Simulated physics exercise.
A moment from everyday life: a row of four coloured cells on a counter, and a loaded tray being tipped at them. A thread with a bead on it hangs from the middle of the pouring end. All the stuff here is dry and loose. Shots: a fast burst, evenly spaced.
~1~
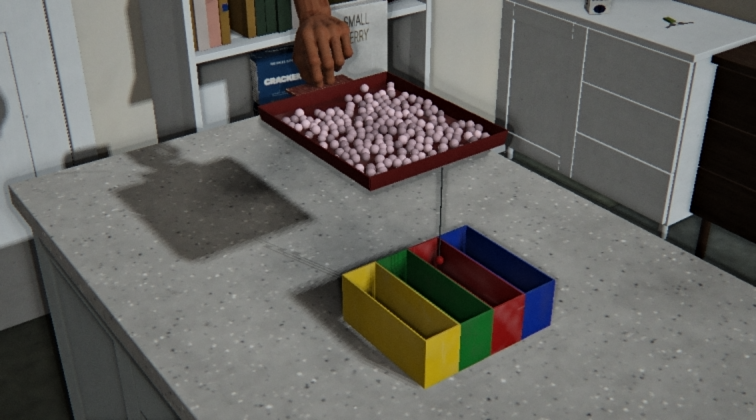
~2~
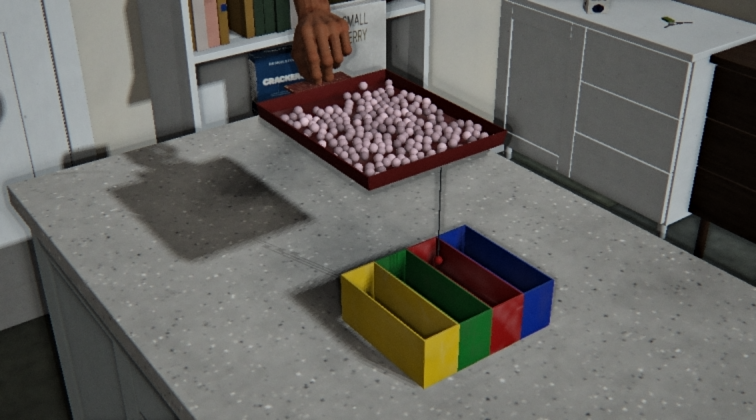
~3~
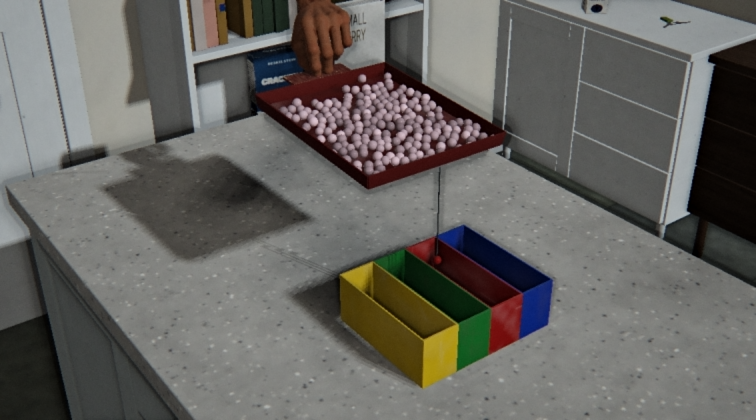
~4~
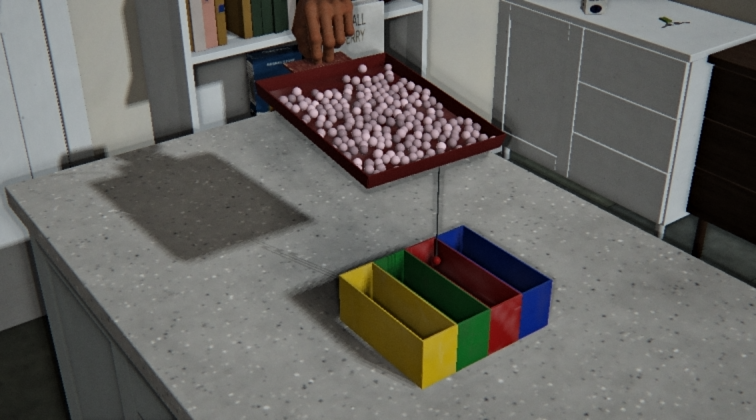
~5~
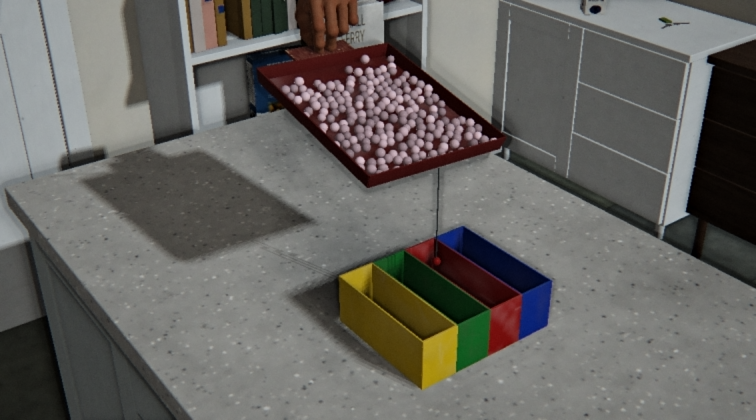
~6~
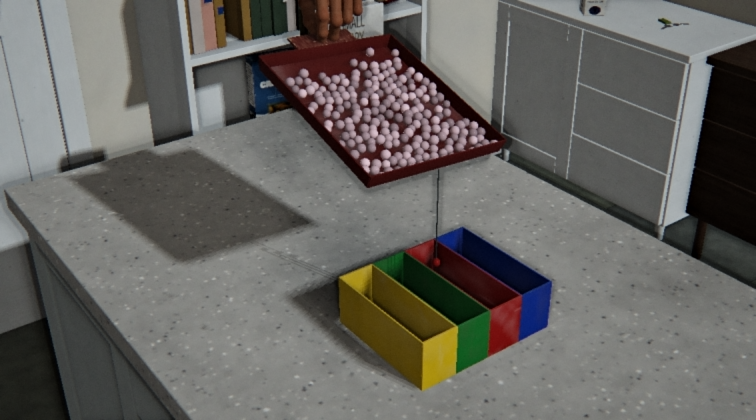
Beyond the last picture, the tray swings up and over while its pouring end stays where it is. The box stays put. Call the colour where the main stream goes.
I call blue.
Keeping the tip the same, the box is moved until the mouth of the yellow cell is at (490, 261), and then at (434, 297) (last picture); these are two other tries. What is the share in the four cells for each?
Roughly 60% on the first try and 90% on the second.
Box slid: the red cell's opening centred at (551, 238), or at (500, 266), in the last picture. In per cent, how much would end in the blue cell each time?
Trial 1: 0 percent; trial 2: 20 percent.
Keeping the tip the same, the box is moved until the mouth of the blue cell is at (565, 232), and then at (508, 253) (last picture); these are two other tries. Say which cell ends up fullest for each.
That green cell first, that blue cell second.
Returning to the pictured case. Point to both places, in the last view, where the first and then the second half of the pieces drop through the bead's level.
Roughly at (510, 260) first, and then at (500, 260).
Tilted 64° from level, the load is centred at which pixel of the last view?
In the last view, the load is centred close to (444, 121).
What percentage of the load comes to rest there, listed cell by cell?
I'd put the yellow cell near 0, the green cell near 10, the red cell near 20, and the blue cell near 40.
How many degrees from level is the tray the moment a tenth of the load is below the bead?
That would be about 80 degrees from level.
Shortly afterwards, tray tipped steeply; all but a few on the tray; only a few falling or outside the box.
Next, tray tipped past a quarter turn; a little on the tray; near a quarter in the blue cell; near a quarter in the red cell; a little in the green cell; only a few in the yellow cell; near a third falling or outside the box.
Some moments later, tray tipped past a quarter turn; near a third in the blue cell; near a quarter in the red cell; a little in the green cell; only a few in the yellow cell; near a quarter falling or outside the box.
In the end, tray tipped past a quarter turn; near a third in the blue cell; near a quarter in the red cell; a little in the green cell; only a few in the yellow cell; near a quarter outside the box.
